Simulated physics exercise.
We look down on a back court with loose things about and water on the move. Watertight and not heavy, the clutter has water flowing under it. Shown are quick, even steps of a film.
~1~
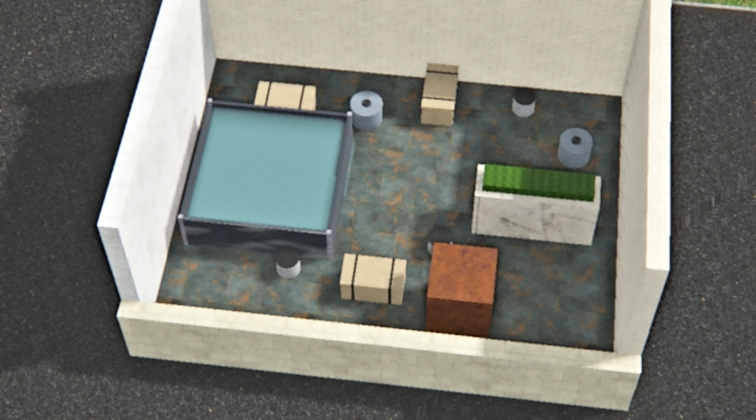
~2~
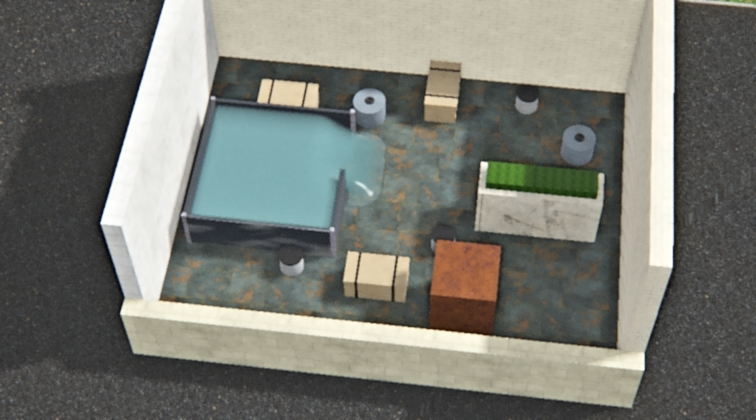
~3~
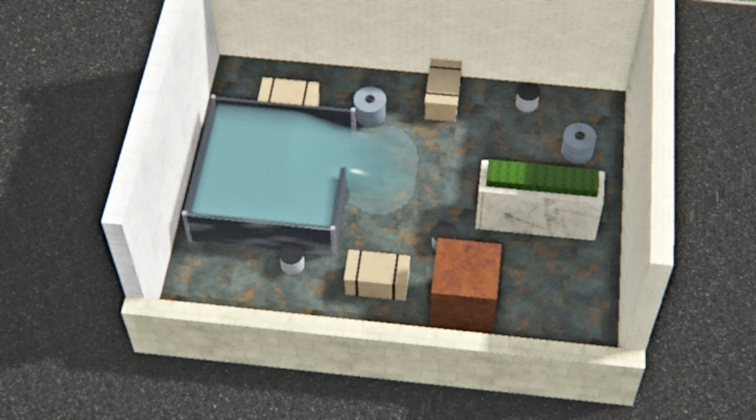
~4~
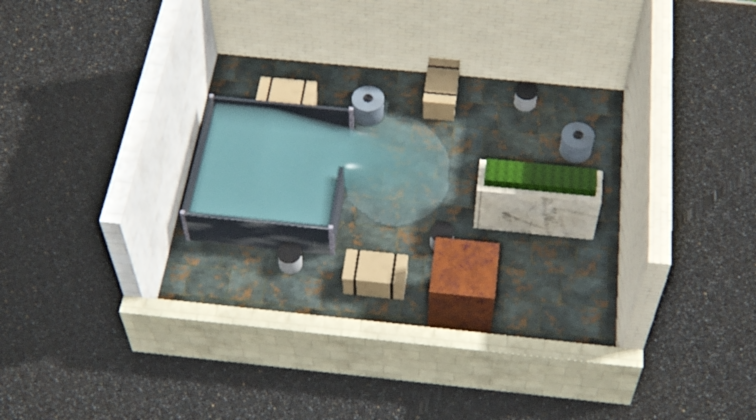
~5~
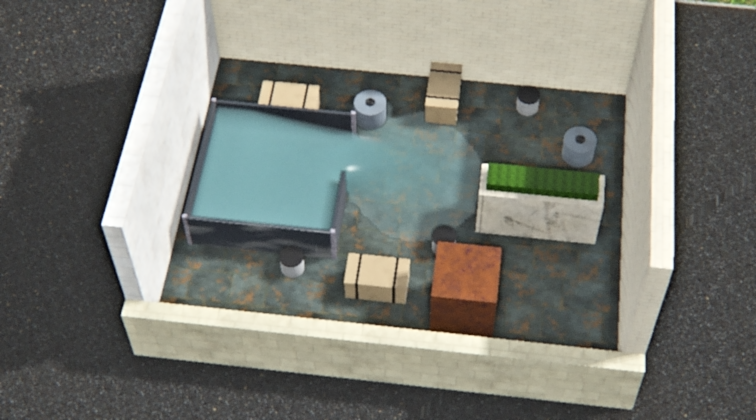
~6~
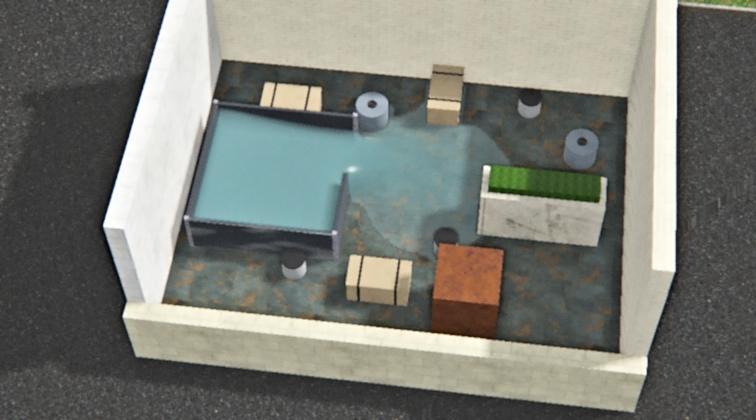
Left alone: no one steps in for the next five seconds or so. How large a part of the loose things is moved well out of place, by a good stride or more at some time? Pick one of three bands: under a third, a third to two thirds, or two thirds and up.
A third to two thirds.
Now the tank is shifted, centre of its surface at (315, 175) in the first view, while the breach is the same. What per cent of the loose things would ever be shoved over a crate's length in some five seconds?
I'd put it close to 40 percent.
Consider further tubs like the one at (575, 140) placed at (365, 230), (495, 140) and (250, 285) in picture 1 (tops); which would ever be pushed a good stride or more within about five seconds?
Going by the order given: Stays in place, travels that far, stays in place.
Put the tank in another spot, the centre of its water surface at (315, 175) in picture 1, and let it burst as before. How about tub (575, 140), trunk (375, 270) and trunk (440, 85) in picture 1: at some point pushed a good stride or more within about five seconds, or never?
Taking them in turn: Got sent well off; kept near its start; got sent well off.
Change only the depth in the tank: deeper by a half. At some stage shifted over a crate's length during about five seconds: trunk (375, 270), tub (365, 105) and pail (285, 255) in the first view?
First one stopped before it, second one stopped before it, third one stopped before it.
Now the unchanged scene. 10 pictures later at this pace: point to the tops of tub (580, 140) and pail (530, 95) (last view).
The first top is near (614, 132) and the second near (557, 86).
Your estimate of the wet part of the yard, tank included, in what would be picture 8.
35 in a hundred, roughly.
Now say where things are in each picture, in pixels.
A trunk at (285, 96) rests on the ground; a tub at (366, 103) rests on the ground; 0 of 8 have shifted, in the first frame.
A trunk at (288, 94) rests on the ground; a tub at (369, 101), on the bottom; 0 of 8 have shifted, in the second frame.
A trunk at (288, 92) rests on the ground; a tub at (370, 99) rests on the ground; 0 of 8 have shifted, in the third frame.
A trunk at (286, 91) rests on the ground; a tub at (368, 98) rests on the ground; 0 of 8 have shifted, in the fourth frame.
A trunk at (289, 95) rests on the ground; a tub at (370, 102) rests on the ground; 0 of 8 have shifted, in the fifth frame.
A trunk at (291, 97) rests on the ground; a tub at (372, 104) rests on the ground; 0 of 8 have shifted, in the sixth frame.
A moment on, 0 of 8 are well off their spots; 0 afloat.
Next, 0 of 8 are well off their spots; 1 afloat.
Later, 3 of 8 are well off their spots; 3 afloat.
In the end, 4 of 8 are well off their spots, and 4 have been at some point; 3 afloat.
